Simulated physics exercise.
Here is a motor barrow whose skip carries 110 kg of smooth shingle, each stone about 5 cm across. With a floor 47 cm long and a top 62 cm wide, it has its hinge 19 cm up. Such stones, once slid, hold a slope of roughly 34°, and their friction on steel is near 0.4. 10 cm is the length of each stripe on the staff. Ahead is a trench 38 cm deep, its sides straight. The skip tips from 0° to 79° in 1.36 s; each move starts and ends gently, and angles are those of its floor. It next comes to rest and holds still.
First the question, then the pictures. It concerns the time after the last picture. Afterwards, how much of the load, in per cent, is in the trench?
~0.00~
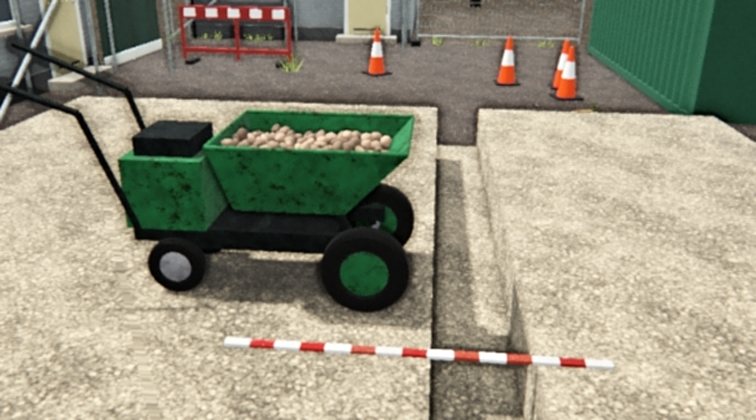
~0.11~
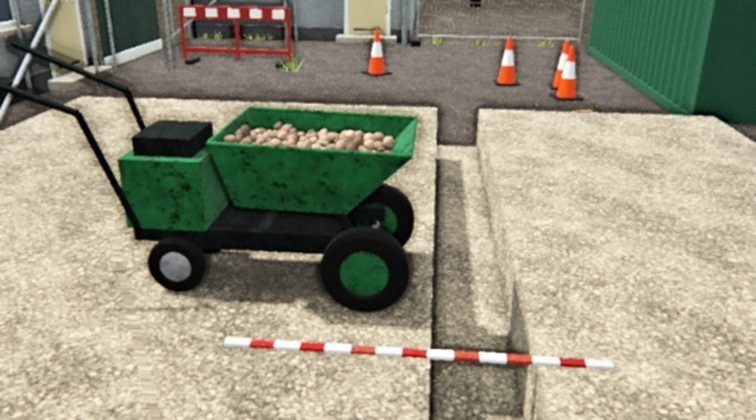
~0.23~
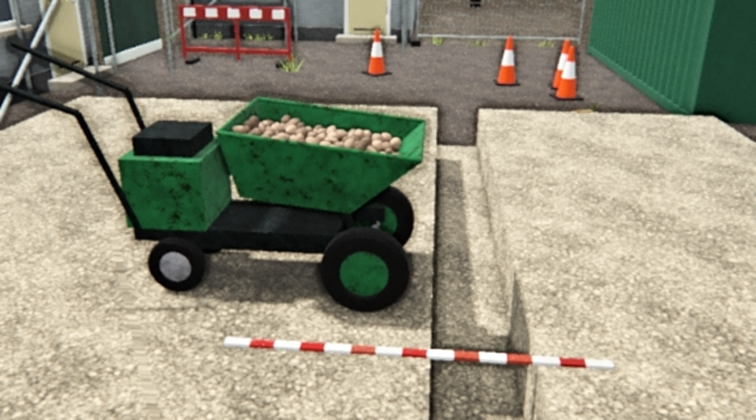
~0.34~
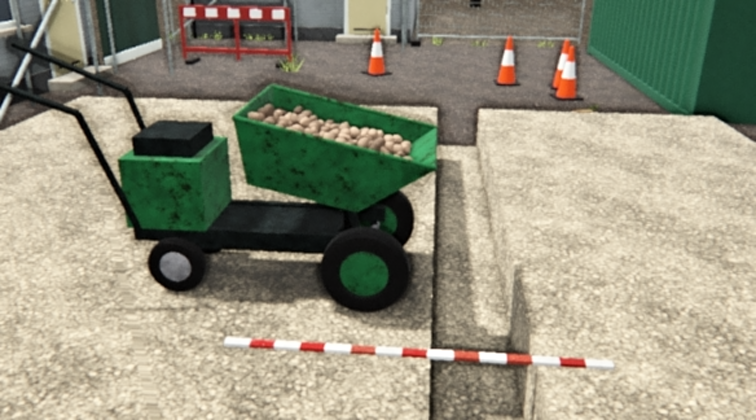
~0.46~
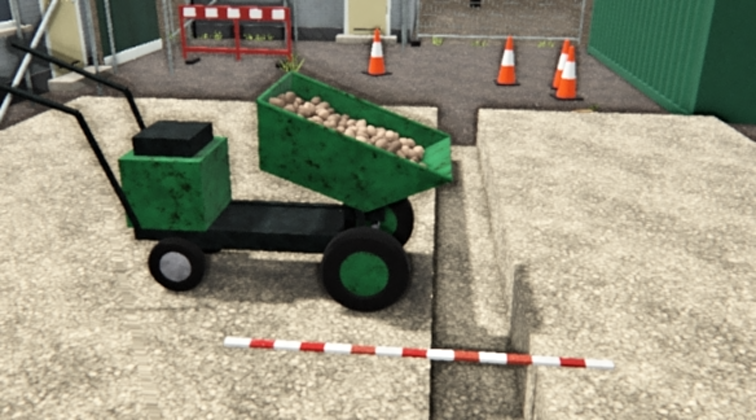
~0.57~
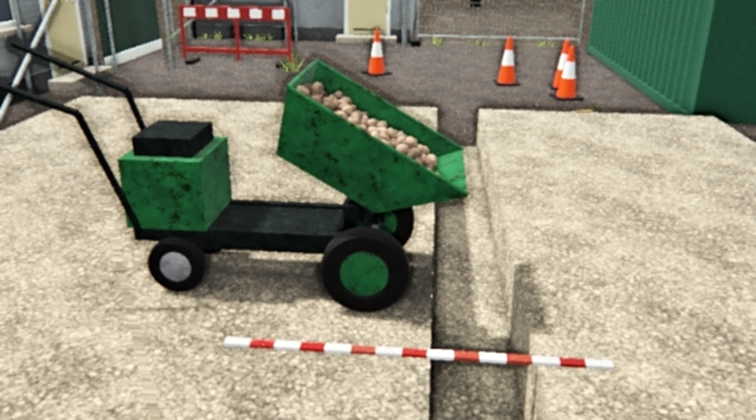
About 37 per cent.
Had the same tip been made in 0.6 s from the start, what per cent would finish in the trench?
Near 25 per cent.
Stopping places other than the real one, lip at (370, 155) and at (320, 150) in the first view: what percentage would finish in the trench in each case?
From the first spot near 85, from the second near 100 per cent.
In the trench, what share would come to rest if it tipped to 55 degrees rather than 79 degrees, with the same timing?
Around 50 per cent would finish in the trench.
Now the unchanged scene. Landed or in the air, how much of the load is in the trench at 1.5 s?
Close to 25 per cent at that time.
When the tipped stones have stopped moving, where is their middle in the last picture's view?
Their centre sits close to (555, 286).
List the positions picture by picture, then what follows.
In the first frame, the skip is at 0°, its lip at (408, 156); the top of the load is at (309, 138).
In the second frame, lip at (412, 157), floor tilted 2°, highest stones at (311, 136); the stones move at 0.2 m/s on average.
In the third frame, lip at (422, 161), floor tilted 6°, highest stones at (278, 128); the stones move at 0.4 m/s on average.
In the fourth frame, the skip is at 12°, its lip at (436, 169); the top of the load is at (285, 118); the stones move at 0.6 m/s on average.
In the fifth frame, the skip is at 21°, its lip at (452, 180); the top of the load is at (295, 103); the stones move at 0.7 m/s on average.
In the sixth frame, lip at (468, 195), floor tilted 30°, highest stones at (315, 93); the stones move at 0.8 m/s on average.
After 1.0 s the floor is at 67°; 97 % in the skip, 3 % in the trench; the foremost stones are at (518, 244).
After 1.5 s the floor is at 79°; 18 % in the skip, 26 % in the trench, 56 % past the trench; the foremost stones are at (669, 292).
After 1.8 s the floor is at 79°; 0 % in the skip, 36 % in the trench, 64 % past the trench; the foremost stones are past the picture's edge.
After 3.8 s the floor is at 79°; 0 % in the skip, 37 % in the trench, 63 % past the trench; the foremost stones are past the picture's edge.
